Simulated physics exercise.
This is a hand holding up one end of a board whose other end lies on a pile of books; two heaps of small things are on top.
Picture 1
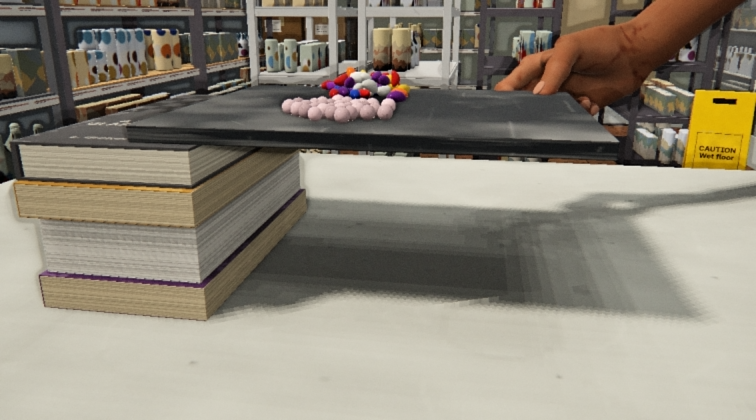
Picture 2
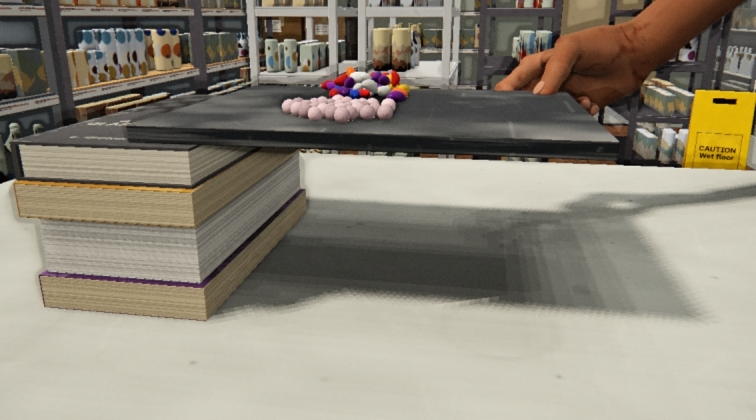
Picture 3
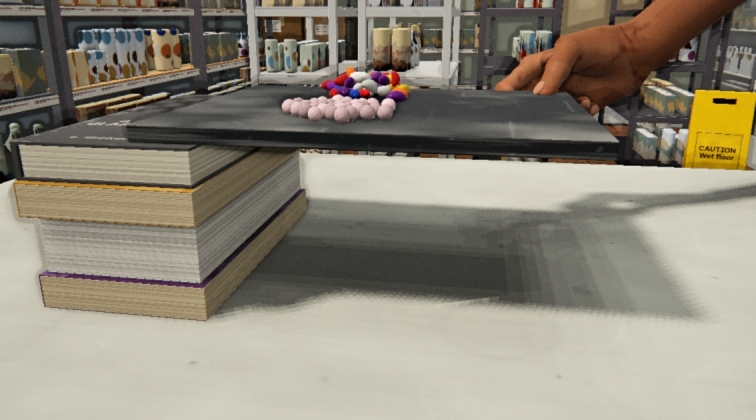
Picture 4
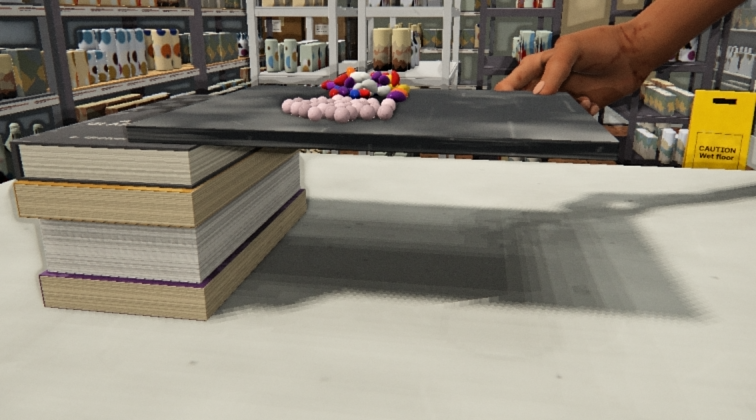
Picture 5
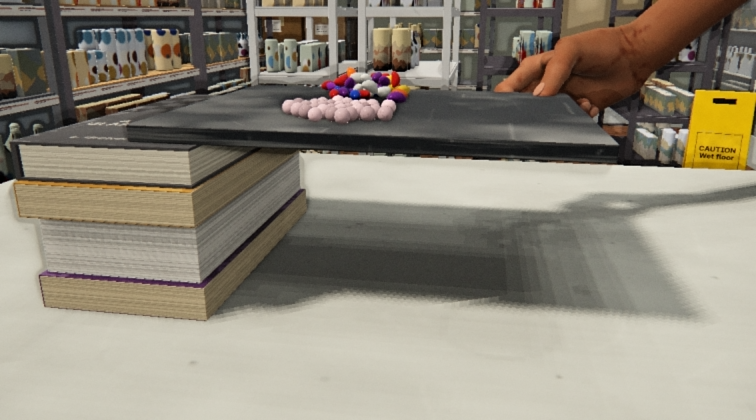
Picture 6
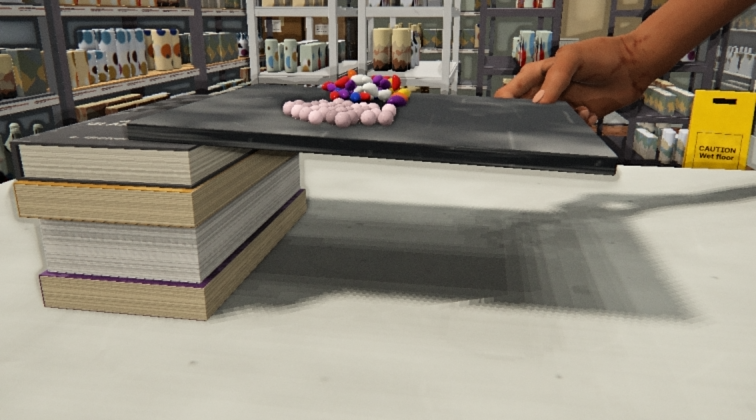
A hand at the upper right holds one end of a dark board over a white surface in a shop with stocked shelves and a yellow caution sign behind, seen from the side. The board's left end rests on a pile of thick books, and on it sit pale pink beads in front of a multicoloured heap. The board stays almost still, then its right end dips slightly, both heaps keeping their places.
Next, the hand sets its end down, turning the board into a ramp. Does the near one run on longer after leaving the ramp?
Yes.
Then, 0.36 s past the last view, board sloping at 10°; front batch all still on the board; back batch all still on the board.
Then, 0.81 s past the last view, board sloping at 21°; front batch mostly less than half a board's length out; back batch all still on the board.
Then, 1.30 s past the last view, board resting at 29°; front batch mostly up to a board's length out; back batch most still on the board.
Finally, board resting at 29°; front batch mostly more than two board lengths out, about a third gone off the table; back batch mostly at the foot of the board; the front batch has gone farther.
